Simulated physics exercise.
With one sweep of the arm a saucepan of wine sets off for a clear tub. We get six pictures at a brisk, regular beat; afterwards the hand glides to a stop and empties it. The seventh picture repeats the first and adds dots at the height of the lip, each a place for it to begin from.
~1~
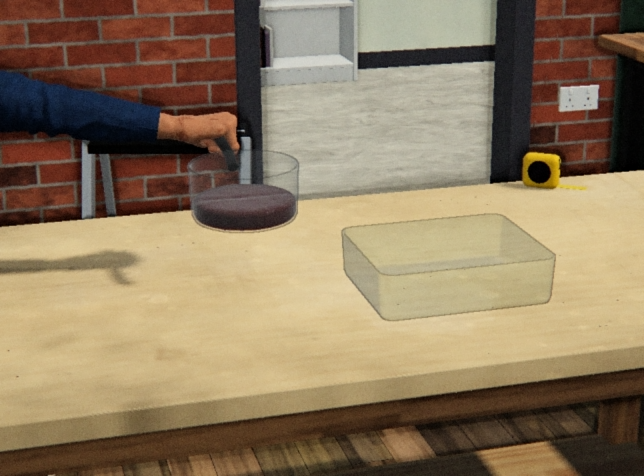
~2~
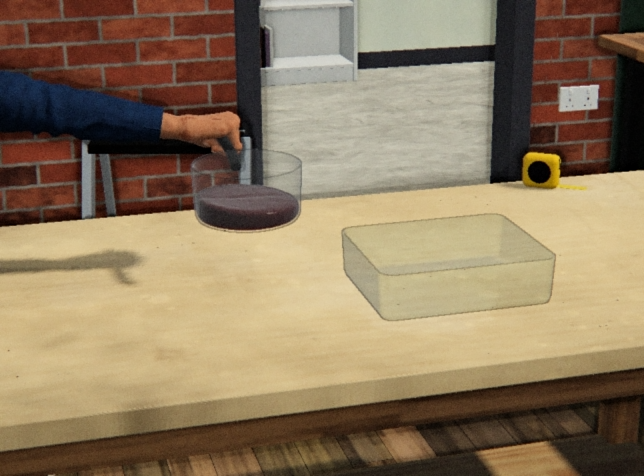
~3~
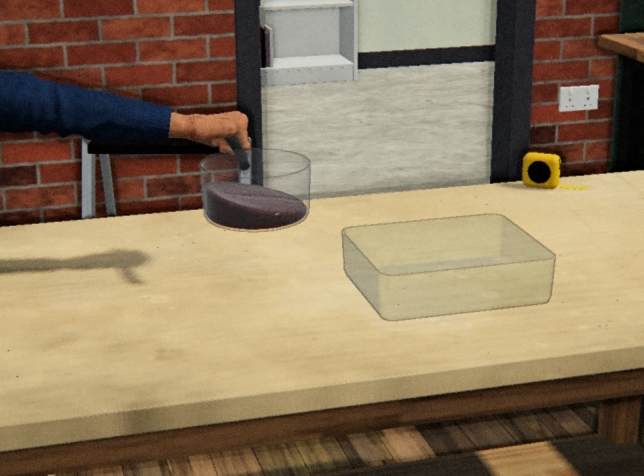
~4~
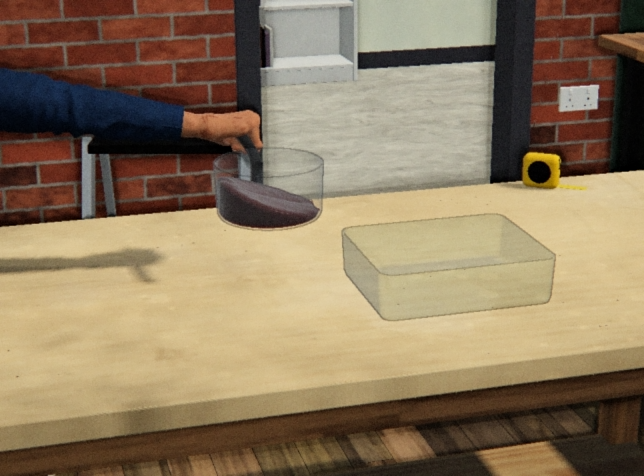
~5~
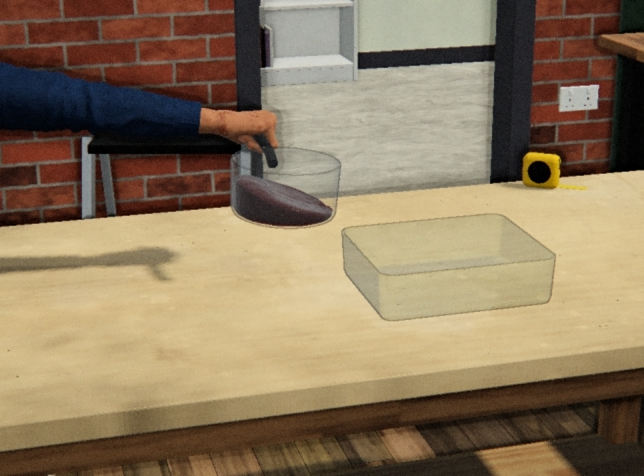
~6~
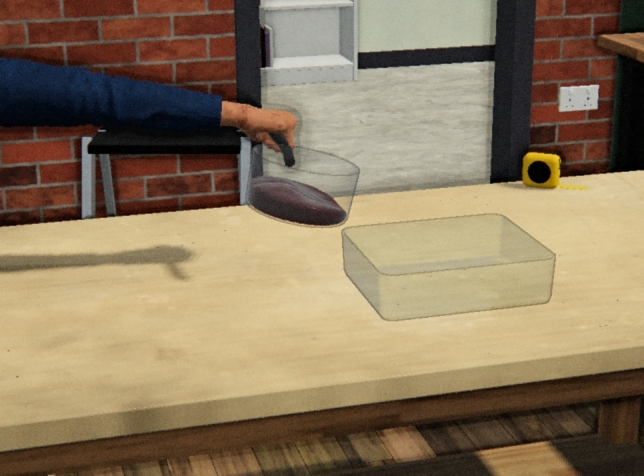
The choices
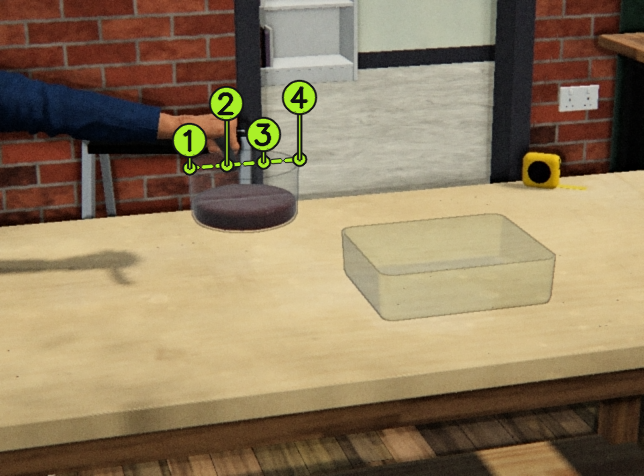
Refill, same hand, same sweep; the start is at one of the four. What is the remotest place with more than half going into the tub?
3 will do.
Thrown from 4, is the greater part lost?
No, that is safe.
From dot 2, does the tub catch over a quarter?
Yes, it does.
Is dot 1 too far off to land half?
Yes.
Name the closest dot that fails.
2.
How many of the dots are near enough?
Two.
On the marked copy, 1 at (189, 168); 2 at (226, 165); 3 at (263, 162); 4 at (299, 159).
With 1, about 11 % lands in the tub, 87 % falls short.
With 2, about 35 % lands in the tub, 58 % falls short and 7 % goes beside or beyond.
With 3, about 63 % lands in the tub, 28 % falls short and 9 % goes beside or beyond.
With 4, about 85 % lands in the tub, 4 % falls short and 11 % goes beside or beyond.
